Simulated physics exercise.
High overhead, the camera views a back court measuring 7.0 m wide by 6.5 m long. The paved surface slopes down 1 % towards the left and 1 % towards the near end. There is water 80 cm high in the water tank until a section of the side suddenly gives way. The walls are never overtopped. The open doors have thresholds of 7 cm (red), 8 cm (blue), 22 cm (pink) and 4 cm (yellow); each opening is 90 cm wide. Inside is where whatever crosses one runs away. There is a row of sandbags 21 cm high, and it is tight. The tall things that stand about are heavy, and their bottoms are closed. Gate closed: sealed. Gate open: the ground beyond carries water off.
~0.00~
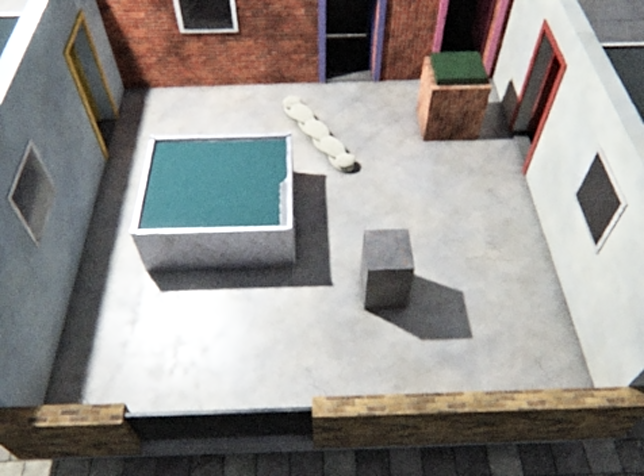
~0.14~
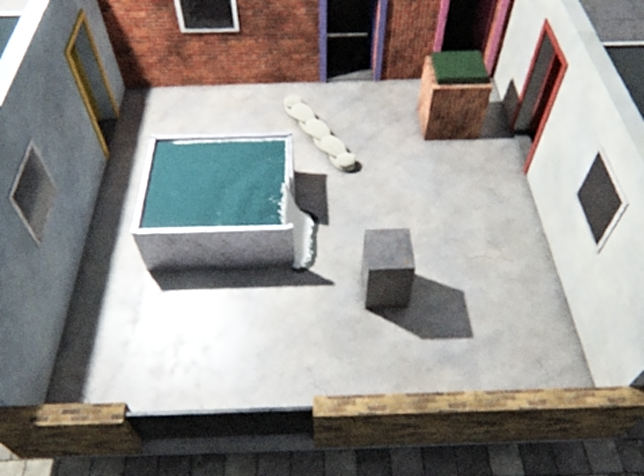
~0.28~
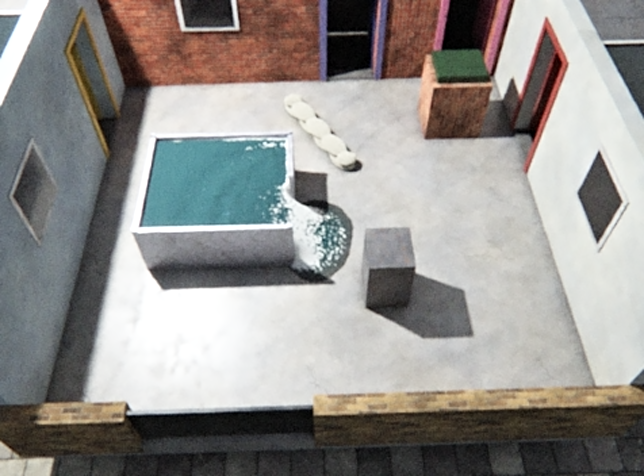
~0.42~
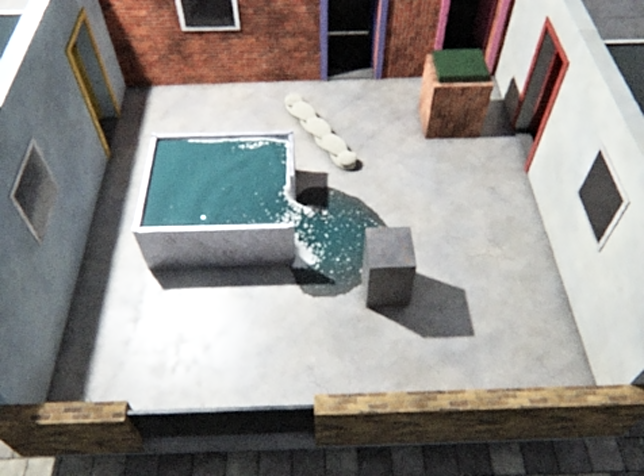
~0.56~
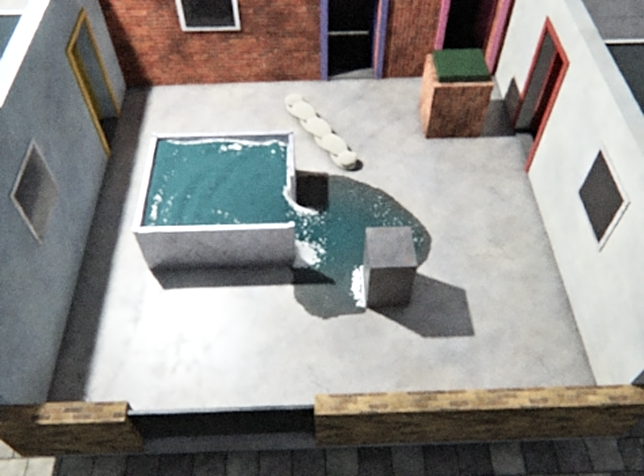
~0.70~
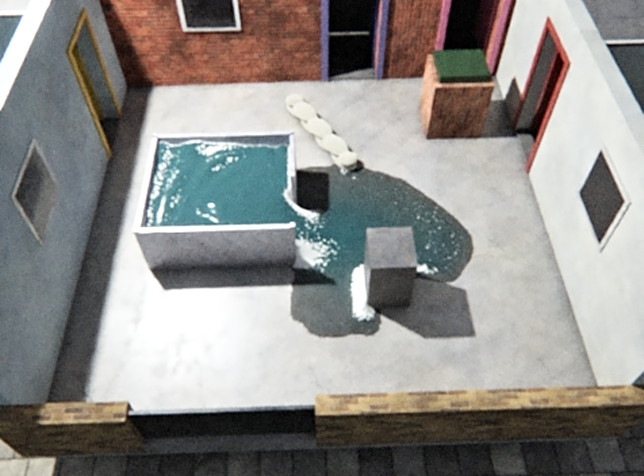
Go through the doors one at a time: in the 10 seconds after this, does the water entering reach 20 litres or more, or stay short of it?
Going through them: The red door reaches it; the blue door stays short; the pink door stays short; the yellow door stays short.
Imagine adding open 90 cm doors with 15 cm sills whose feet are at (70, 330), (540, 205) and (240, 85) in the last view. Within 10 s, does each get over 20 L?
Note, doorways in listed order: Stays short, goes beyond, stays short.
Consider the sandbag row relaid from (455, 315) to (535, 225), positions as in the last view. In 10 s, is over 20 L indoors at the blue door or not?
Compared to the limit, blue stays inside.
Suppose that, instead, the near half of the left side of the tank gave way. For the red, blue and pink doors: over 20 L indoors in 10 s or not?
Here's how it goes: Red falls short, blue falls short, pink falls short.
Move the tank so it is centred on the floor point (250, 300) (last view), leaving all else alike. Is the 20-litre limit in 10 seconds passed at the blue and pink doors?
Relative to the limit, blue is beyond it and pink is within it.
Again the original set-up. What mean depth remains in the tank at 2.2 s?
44 cm.
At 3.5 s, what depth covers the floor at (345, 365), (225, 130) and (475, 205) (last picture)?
First 3 cm, then 0 cm, then 4 cm.
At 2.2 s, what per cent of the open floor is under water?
I'd guess around 35 %.
After 1.4 s water covers 30 % of the floor and is deepest (42 cm) near (302, 244); red door not reached, blue door not reached, pink door not reached, yellow door not reached.
After 2.2 s water covers 35 % of the floor and is deepest (34 cm) near (537, 227); red door 19 cm at the sill, 9 L in, blue door not reached, pink door not reached, yellow door not reached.
After 3.5 s water covers 50 % of the floor and is deepest (26 cm) near (590, 395); red door 14 cm at the sill, 65 L in, blue door not reached, pink door 20 cm at the sill, 0 L in, yellow door not reached.
After 6.0 s water covers 70 % of the floor and is deepest (15 cm) near (580, 410); red door 10 cm at the sill, 91 L in, blue door 3 cm at the sill, 0 L in, pink door 12 cm at the sill, 1 L in, yellow door not reached.
After 10.0 s water covers 90 % of the floor and is deepest (16 cm) near (41, 429); red door 6 cm at the sill, 101 L in, blue door 7 cm at the sill, 3 L in, pink door 5 cm at the sill, 1 L in, yellow door 8 cm at the sill, 8 L in.
